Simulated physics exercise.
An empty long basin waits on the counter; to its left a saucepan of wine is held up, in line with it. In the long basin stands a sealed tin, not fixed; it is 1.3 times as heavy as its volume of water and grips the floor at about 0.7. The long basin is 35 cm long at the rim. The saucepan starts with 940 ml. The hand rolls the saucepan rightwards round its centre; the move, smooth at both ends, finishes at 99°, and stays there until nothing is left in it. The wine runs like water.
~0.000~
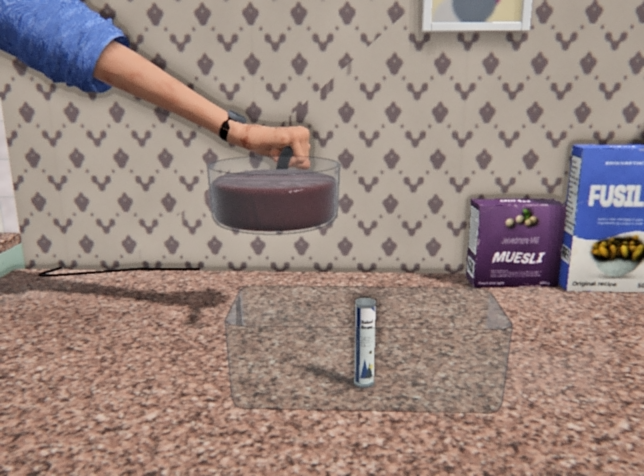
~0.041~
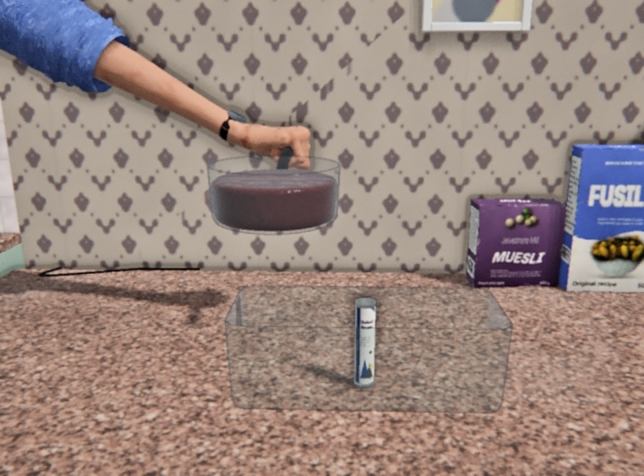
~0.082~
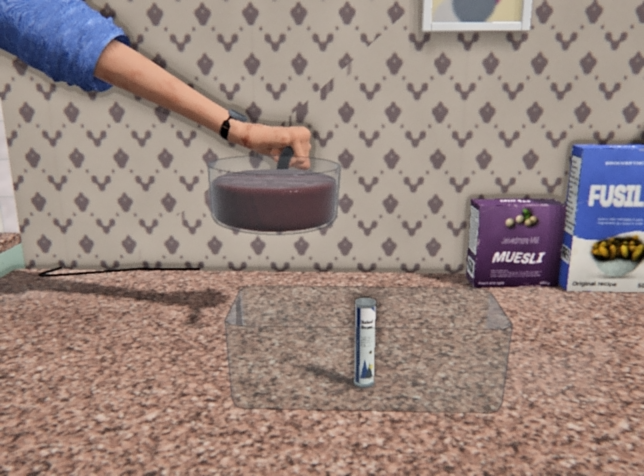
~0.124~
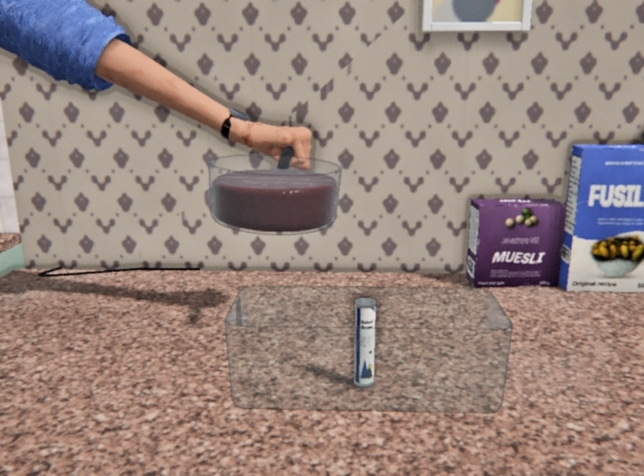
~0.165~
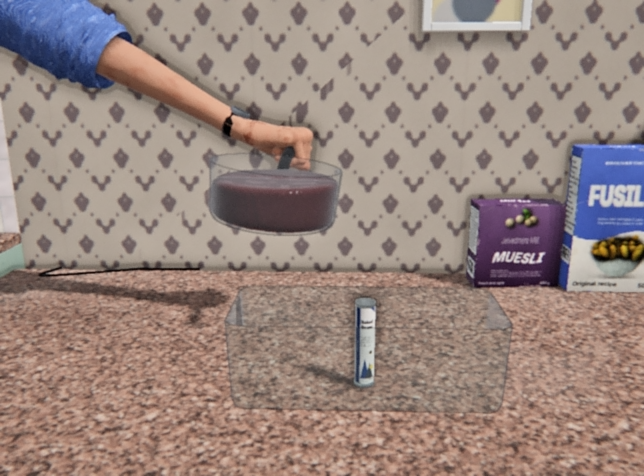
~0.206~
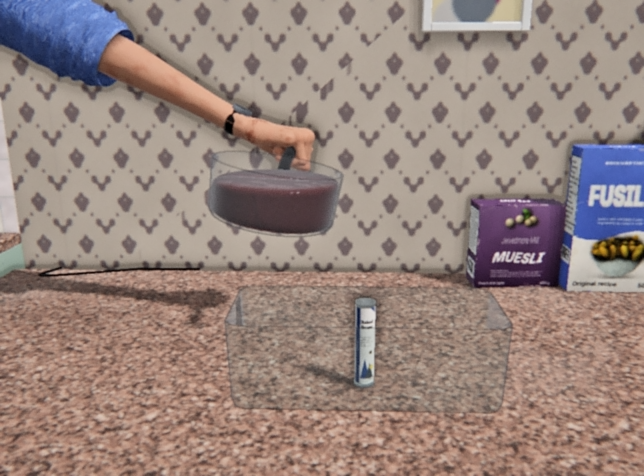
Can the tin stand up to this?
The tin stays up.
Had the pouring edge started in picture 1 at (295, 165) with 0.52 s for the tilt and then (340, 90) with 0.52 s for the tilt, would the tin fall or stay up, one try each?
First it goes over; then it falls.
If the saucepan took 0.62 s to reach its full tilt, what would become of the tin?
The tin stays up.
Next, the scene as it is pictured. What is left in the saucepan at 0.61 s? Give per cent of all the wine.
About 60 per cent.
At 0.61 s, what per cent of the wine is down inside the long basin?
About 8 per cent.
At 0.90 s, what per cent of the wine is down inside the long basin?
About 78 per cent.
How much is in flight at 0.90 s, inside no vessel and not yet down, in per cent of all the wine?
Near 10 in a hundred.
Then, 0.61 s in, the tilt is 62° and 59 per cent is still to pour; the tin stands where it began.
Then, 0.90 s in, the tilt is 95° and 12 per cent is still to pour; the tin stands where it began.
Then, 1.21 s in, the tilt is 99° and 1 per cent is still to pour; the tin stands where it began.
Then, 1.54 s in, the tilt is 99° and 0 per cent is still to pour; the tin stands where it began.
Finally, the tin stands where it began.
